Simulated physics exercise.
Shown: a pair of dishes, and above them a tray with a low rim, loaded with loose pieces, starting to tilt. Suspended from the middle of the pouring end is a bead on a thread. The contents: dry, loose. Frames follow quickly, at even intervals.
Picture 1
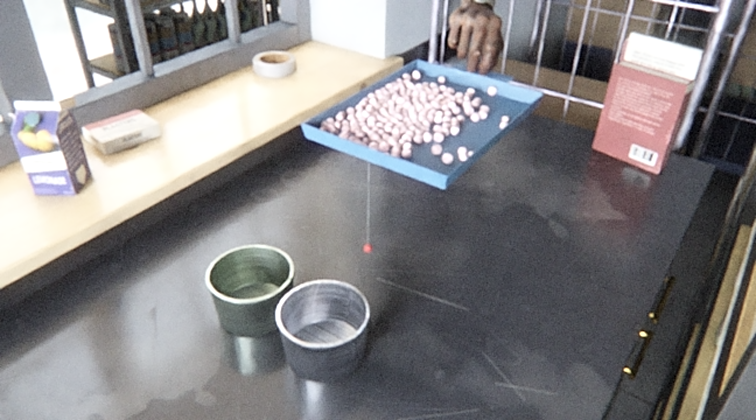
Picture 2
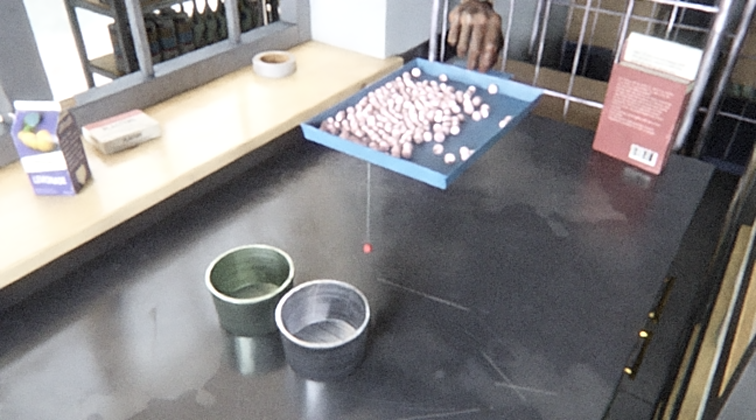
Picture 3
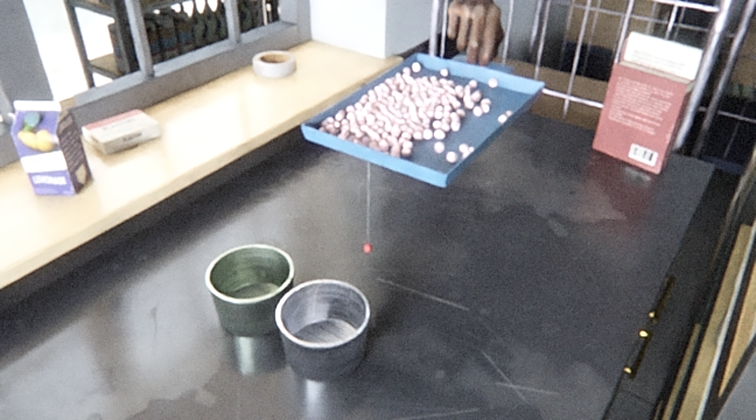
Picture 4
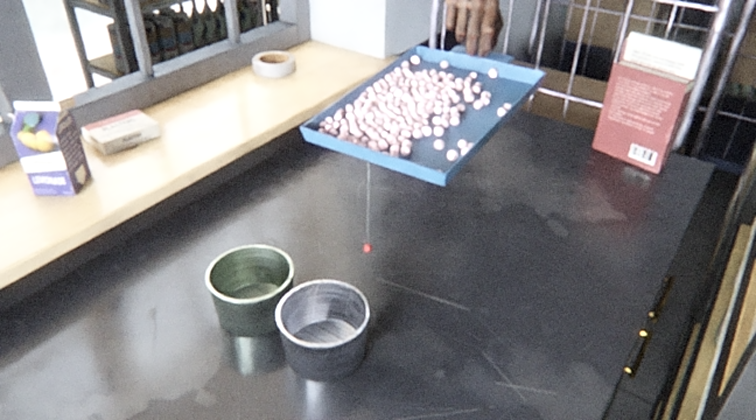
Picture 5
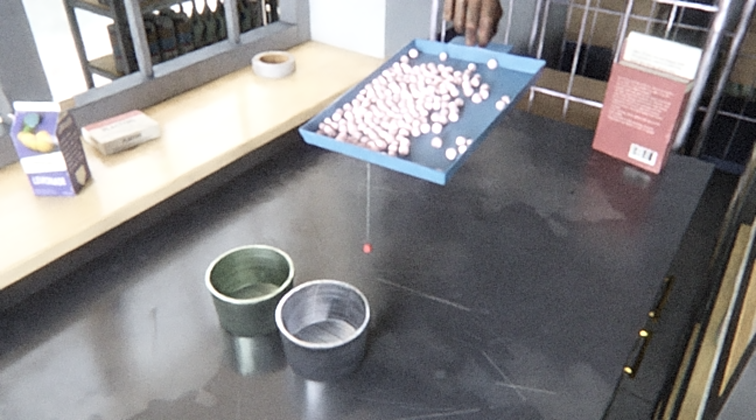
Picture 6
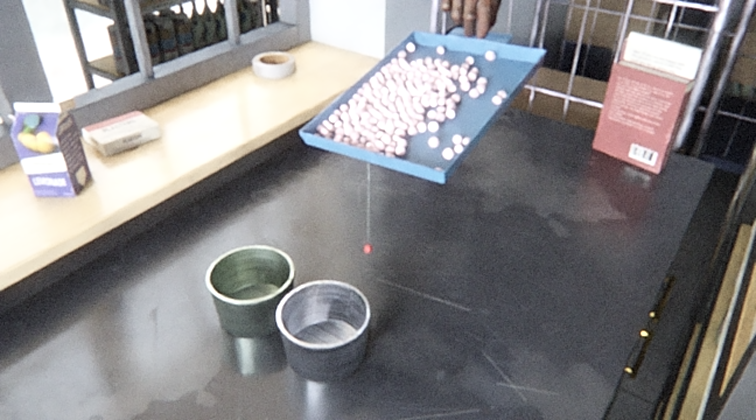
A dark hand holds the far edge of a blue tray of small pale pink pieces above a glossy black tabletop, seen from above at an angle. A green dish and a grey dish stand below, a red bead hangs on a thread, and cartons flank the scene. The tray's far side gradually rises, its left front corner dipping slightly, and the pieces shift slightly leftward while the camera stays still.
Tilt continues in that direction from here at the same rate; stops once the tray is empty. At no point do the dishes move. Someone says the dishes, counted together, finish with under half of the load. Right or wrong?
Right.
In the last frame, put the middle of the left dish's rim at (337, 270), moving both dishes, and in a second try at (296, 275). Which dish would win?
First try, the one on the left; second try, the one on the left.
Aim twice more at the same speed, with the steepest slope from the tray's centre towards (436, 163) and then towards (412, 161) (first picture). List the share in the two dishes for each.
Lab note: Try 1 = 0 %, try 2 = 10 %.
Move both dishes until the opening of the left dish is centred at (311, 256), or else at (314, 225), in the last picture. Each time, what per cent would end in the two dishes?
Trial 1 around 60 percent, trial 2 around 30 percent.
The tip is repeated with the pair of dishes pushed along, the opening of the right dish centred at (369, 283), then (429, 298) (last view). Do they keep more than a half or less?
The first try: More than half. The second: The smaller part.
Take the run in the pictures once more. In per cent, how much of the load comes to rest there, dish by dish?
Left dish: Around 10 in a hundred; right dish: Around 0 in a hundred.
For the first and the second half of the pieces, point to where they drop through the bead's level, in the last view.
I'd put it at roughly (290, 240), and after that at roughly (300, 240).
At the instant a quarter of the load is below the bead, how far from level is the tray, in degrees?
About 75 degrees.
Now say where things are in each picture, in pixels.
In the first frame, corners of the pouring end at (306, 123) and (446, 174), level; middle of the load at (404, 117), sugar pearls; left dish at (222, 311); right dish at (295, 355); bead on its thread at (368, 248).
In the second frame, corners of the pouring end at (306, 124) and (446, 174), level; middle of the load at (404, 116).
In the third frame, corners of the pouring end at (305, 125) and (445, 172), tipped barely, lowest at the left corner; middle of the load at (404, 113).
In the fourth frame, corners of the pouring end at (304, 127) and (444, 171), tipped a little, lowest at the left corner; middle of the load at (404, 110).
In the fifth frame, corners of the pouring end at (304, 129) and (443, 170), tipped a little, lowest at the left corner; middle of the load at (402, 107).
In the sixth frame, corners of the pouring end at (304, 131) and (443, 170), tipped a little, lowest at the left corner; middle of the load at (399, 105), about two thirds on the move; left dish at (223, 312); right dish at (296, 356).
Soon after the last picture, tray tipped steeply; nearly all on the tray; a stray few in the air.
A little later, tray tipped right over; a small part on the tray; a stray few in the right dish; a small part in the left dish; about two thirds outside both; a small part in the air.
Later still, tray tipped past a quarter turn; a stray few in the right dish; a small part in the left dish; most outside both.
By the end, tray tipped past a quarter turn; a stray few in the right dish; a small part in the left dish; most outside both.
